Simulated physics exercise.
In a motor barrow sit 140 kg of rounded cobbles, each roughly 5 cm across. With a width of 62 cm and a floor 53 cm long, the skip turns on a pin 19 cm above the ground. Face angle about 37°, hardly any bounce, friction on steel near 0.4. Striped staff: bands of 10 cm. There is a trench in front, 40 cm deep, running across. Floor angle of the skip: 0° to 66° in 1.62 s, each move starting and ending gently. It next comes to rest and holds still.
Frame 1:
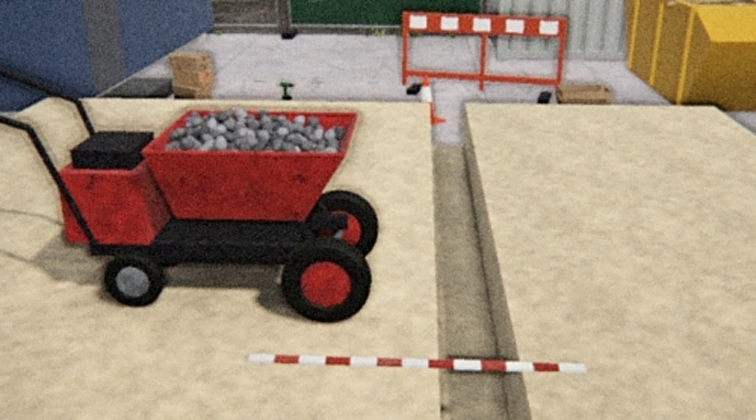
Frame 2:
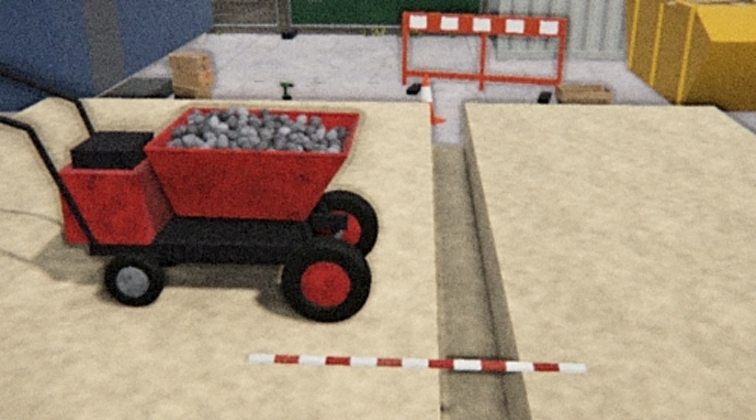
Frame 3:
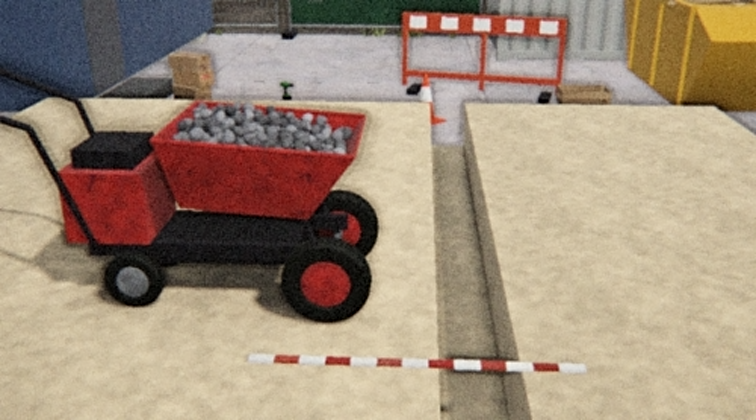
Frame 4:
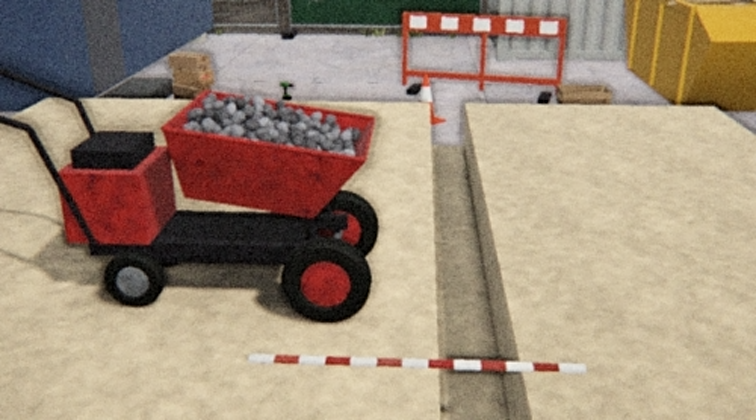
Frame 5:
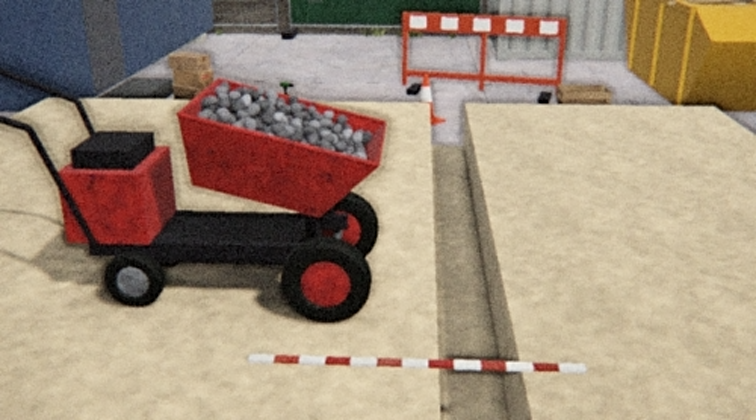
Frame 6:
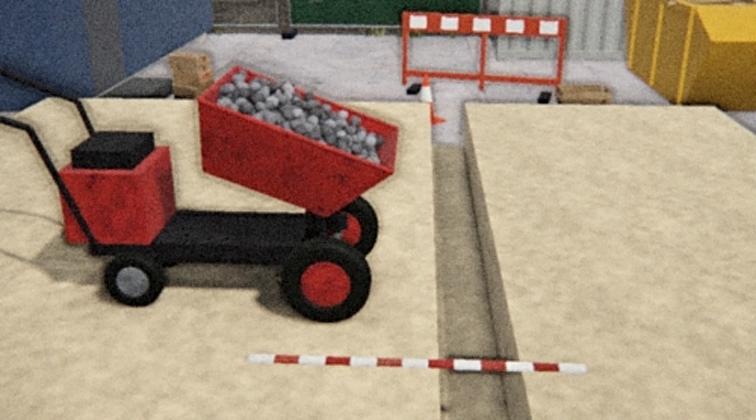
A red motor barrow loaded with grey cobbles stood on sandy ground beside a narrow trench, and its skip slowly tilted up at the left, leaning toward the trench while the wheels stayed still.
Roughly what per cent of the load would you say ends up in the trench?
I'd say 57 per cent ends up in the trench.
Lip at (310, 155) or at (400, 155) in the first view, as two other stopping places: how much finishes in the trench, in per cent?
First place: Near 75%; second place: Near 15%.
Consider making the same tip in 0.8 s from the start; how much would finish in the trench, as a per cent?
About 40 percent, I'd say.
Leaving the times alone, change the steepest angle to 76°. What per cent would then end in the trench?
Around 65 per cent would finish in the trench.
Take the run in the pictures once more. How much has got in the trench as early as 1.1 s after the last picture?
At that moment: Approx. 20 %.
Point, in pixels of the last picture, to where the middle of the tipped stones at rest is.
Their middle lands near (485, 348).
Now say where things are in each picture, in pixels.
The first picture shows lip at (344, 156), floor tilted 0°, highest stones at (238, 120).
In the second picture, the skip is at 1°, its lip at (347, 156); the top of the load is at (228, 118).
In the third picture, the skip is at 4°, its lip at (354, 158); the top of the load is at (225, 114).
In the fourth picture, the skip is at 8°, its lip at (365, 161); the top of the load is at (229, 106).
The fifth picture shows lip at (378, 165), floor tilted 14°, highest stones at (232, 96).
The sixth picture shows lip at (393, 173), floor tilted 20°, highest stones at (248, 86).
Then, 0.6 s after the last picture the floor is at 56°, 99 % in the skip, 1 % in the trench; the foremost stones are at (463, 210).
Then, 1.1 s after the last picture the floor is at 66°, 65 % in the skip, 21 % in the trench, 14 % past the trench; the foremost stones are at (584, 284).
Then, 1.5 s after the last picture the floor is at 66°, 45 % in the skip, 32 % in the trench, 24 % past the trench; the foremost stones are at (666, 300).
Then, 3.4 s after the last picture the floor is at 66°, 19 % in the skip, 57 % in the trench, 24 % past the trench; the foremost stones are at (725, 309).
